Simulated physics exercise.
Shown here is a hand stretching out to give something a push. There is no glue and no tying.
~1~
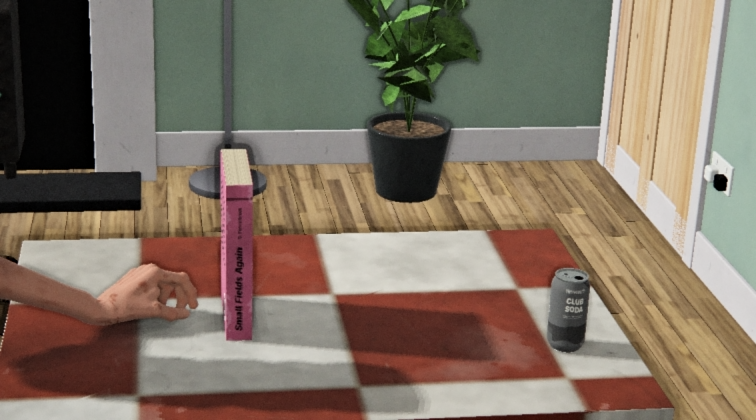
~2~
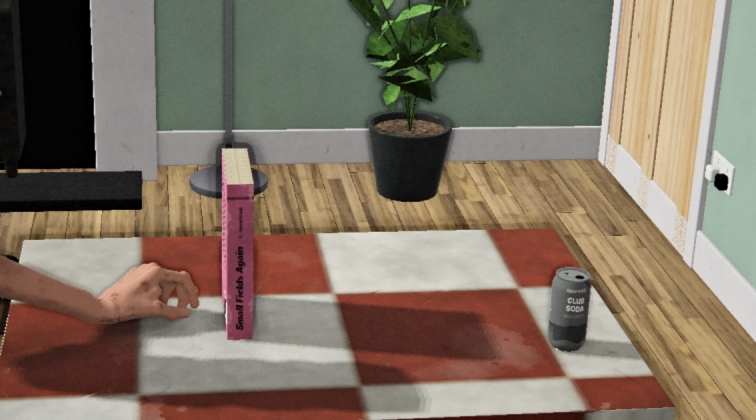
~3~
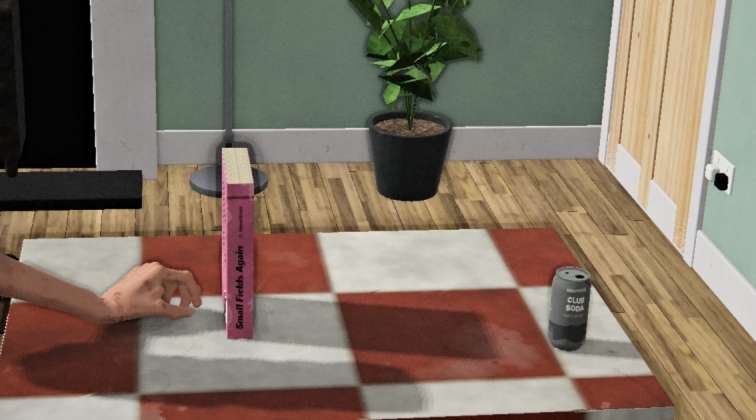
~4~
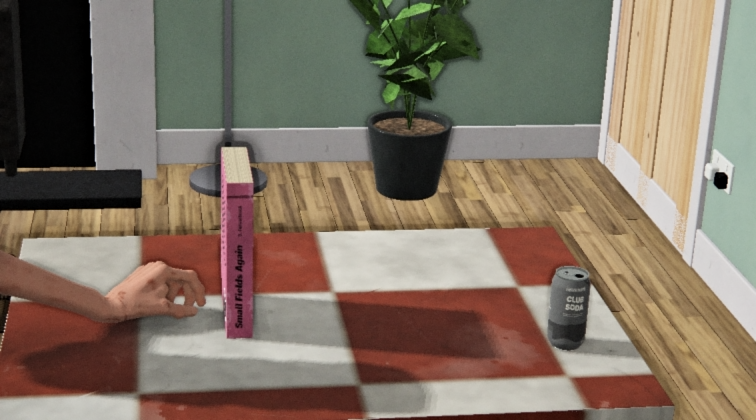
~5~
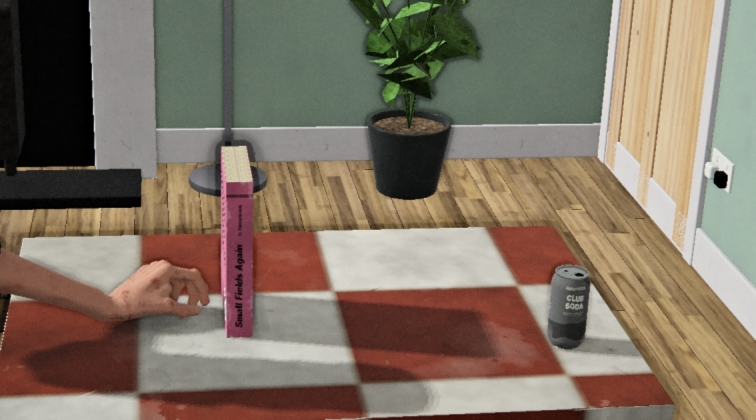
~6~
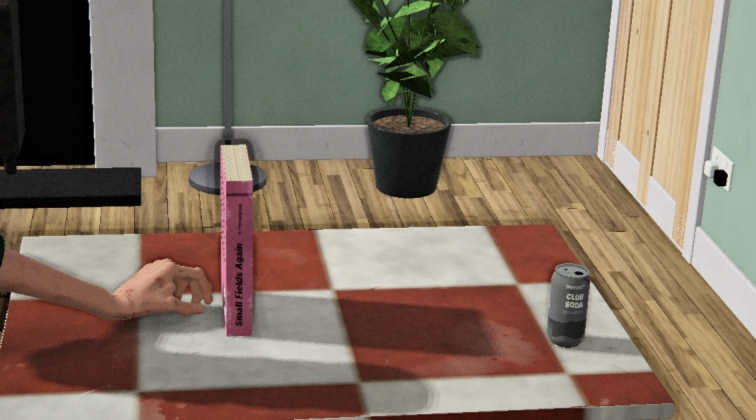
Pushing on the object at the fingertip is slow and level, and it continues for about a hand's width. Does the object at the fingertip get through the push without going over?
Does not capsize.
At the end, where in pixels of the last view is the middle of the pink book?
Roughly (317, 238).
Then, 0.80 s past the last view, pink book displaced a little near (259, 239).
Then, 1.50 s past the last view, pink book displaced a little near (292, 238).
Finally, moved from the start, pink book. Final places as the last picture's camera would see them, pink book near (317, 237).
